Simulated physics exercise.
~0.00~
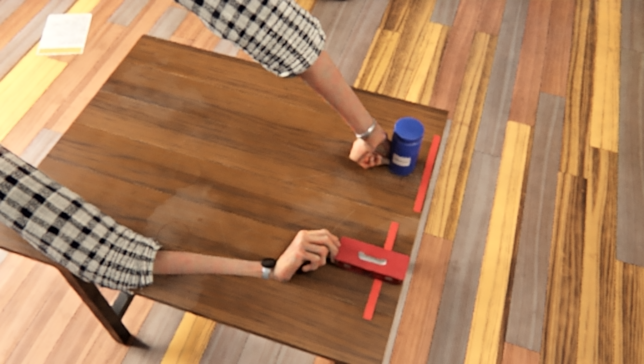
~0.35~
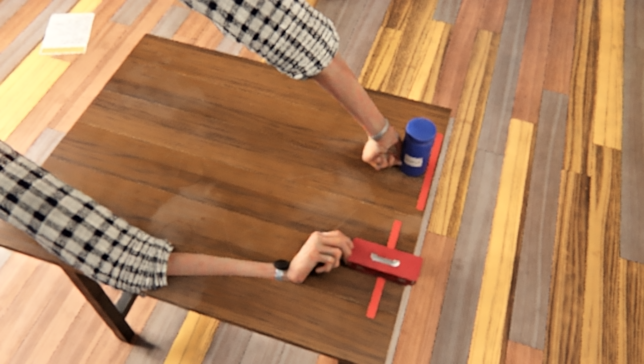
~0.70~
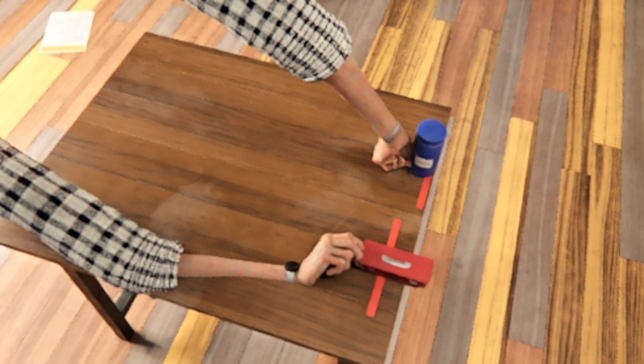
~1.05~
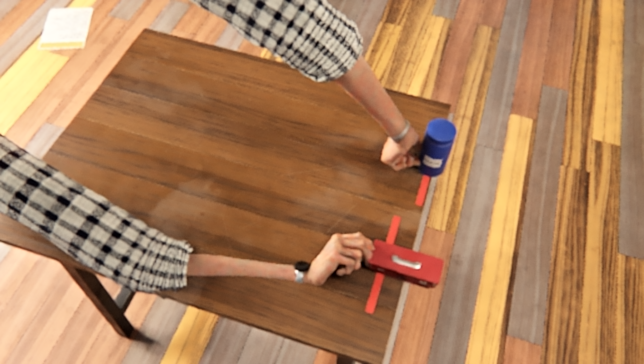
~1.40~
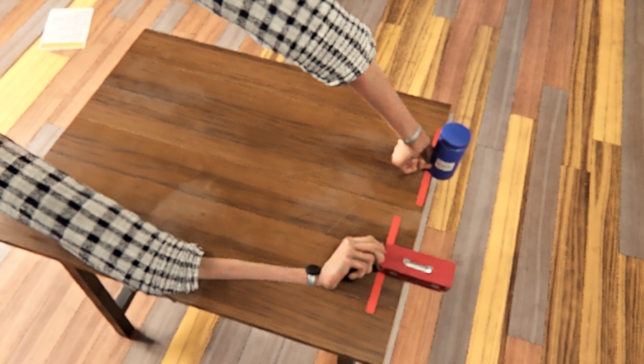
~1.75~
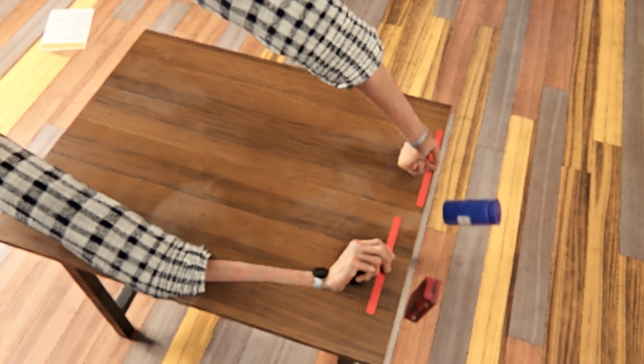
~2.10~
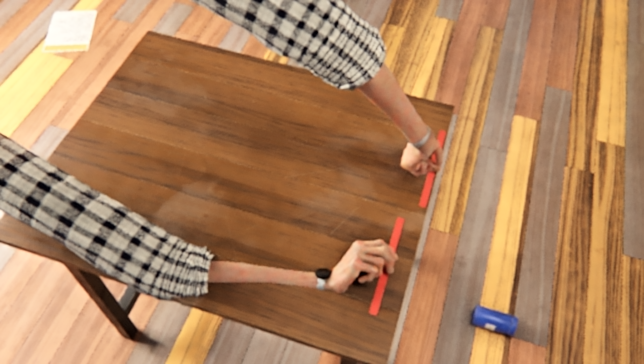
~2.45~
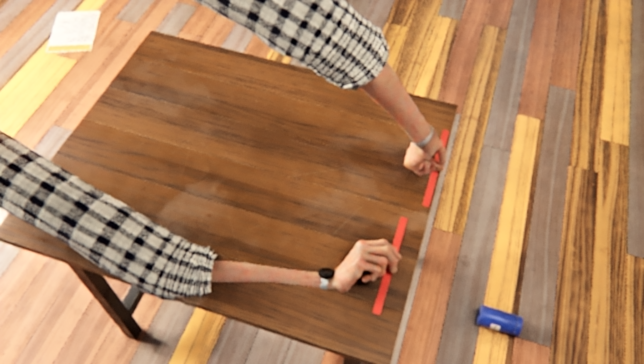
Two hands slowly push a blue jar and a red case off a table's edge.
